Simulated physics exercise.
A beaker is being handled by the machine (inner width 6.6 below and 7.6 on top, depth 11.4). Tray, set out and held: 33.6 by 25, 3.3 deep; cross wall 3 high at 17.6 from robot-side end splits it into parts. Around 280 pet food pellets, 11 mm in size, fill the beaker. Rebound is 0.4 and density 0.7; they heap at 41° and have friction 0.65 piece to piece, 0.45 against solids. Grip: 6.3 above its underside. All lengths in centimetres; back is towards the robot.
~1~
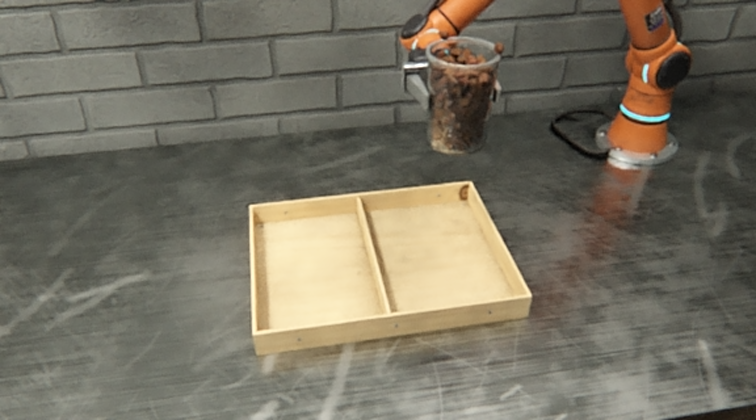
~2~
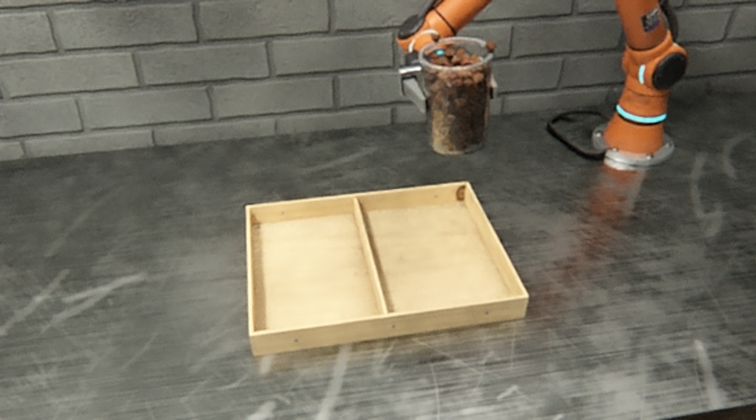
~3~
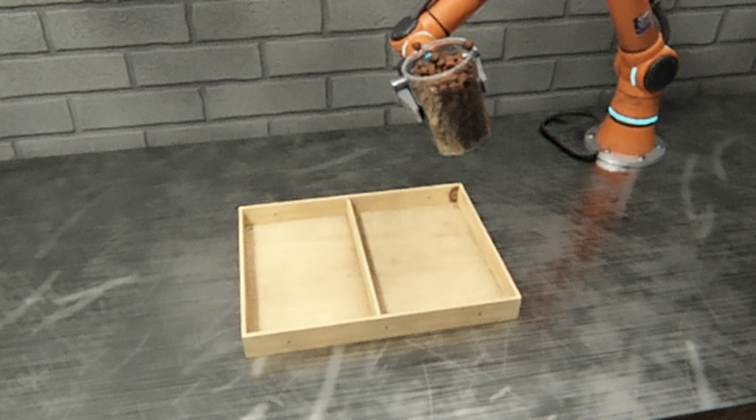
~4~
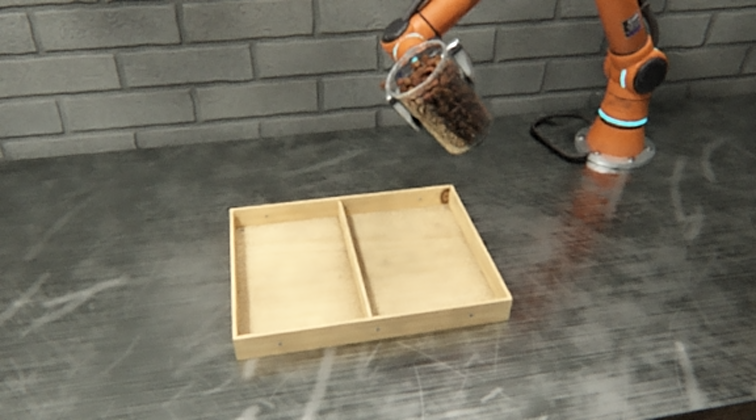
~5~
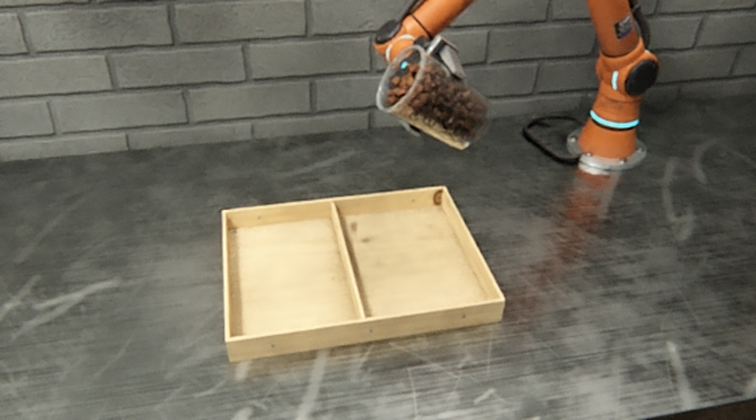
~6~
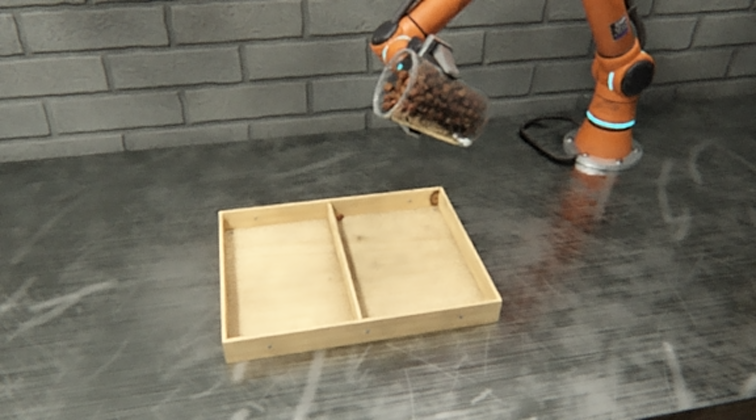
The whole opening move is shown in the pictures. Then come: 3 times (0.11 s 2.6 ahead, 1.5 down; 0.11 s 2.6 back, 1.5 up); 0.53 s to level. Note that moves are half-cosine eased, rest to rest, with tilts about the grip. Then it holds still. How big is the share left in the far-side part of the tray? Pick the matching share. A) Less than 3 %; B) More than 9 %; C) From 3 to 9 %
The answer is A.
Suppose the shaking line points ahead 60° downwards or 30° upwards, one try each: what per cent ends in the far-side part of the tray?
Near 0 and 10 percent respectively.
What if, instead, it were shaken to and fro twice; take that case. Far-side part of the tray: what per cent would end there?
In that case it would be near 0 percent.
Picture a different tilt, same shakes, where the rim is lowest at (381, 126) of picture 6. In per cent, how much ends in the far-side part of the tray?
About 15 %.
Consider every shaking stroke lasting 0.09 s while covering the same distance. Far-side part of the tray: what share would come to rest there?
It would come to roughly 5 %.
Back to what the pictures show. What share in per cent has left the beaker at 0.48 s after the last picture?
I'd put it at some 0 per cent at that point.
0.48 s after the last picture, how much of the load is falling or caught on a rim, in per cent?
My guess is some 1 in a hundred.
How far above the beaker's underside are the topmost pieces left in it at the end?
The top sits some 12.0 cm up.
Then, 0.48 s after the last picture, tilted 60° forward, highest piece 29 above the table; 277 in the beaker, 2 in the far-side part, 4 in flight or on a rim.
Then, 0.95 s after the last picture, tilted 25° forward, highest piece 30 above the table; 275 in the beaker, 4 in the robot-side part, 4 in the far-side part.
Then, 1.39 s after the last picture, level, highest piece 31 above the table; 275 in the beaker, 4 in the robot-side part, 4 in the far-side part.
Then, 2.44 s after the last picture, level, highest piece 31 above the table; 275 in the beaker, 4 in the robot-side part, 4 in the far-side part.
Final count, 275 in the beaker, 4 in the robot-side part, 4 in the far-side part. That is 1 % in the far-side part of the tray.
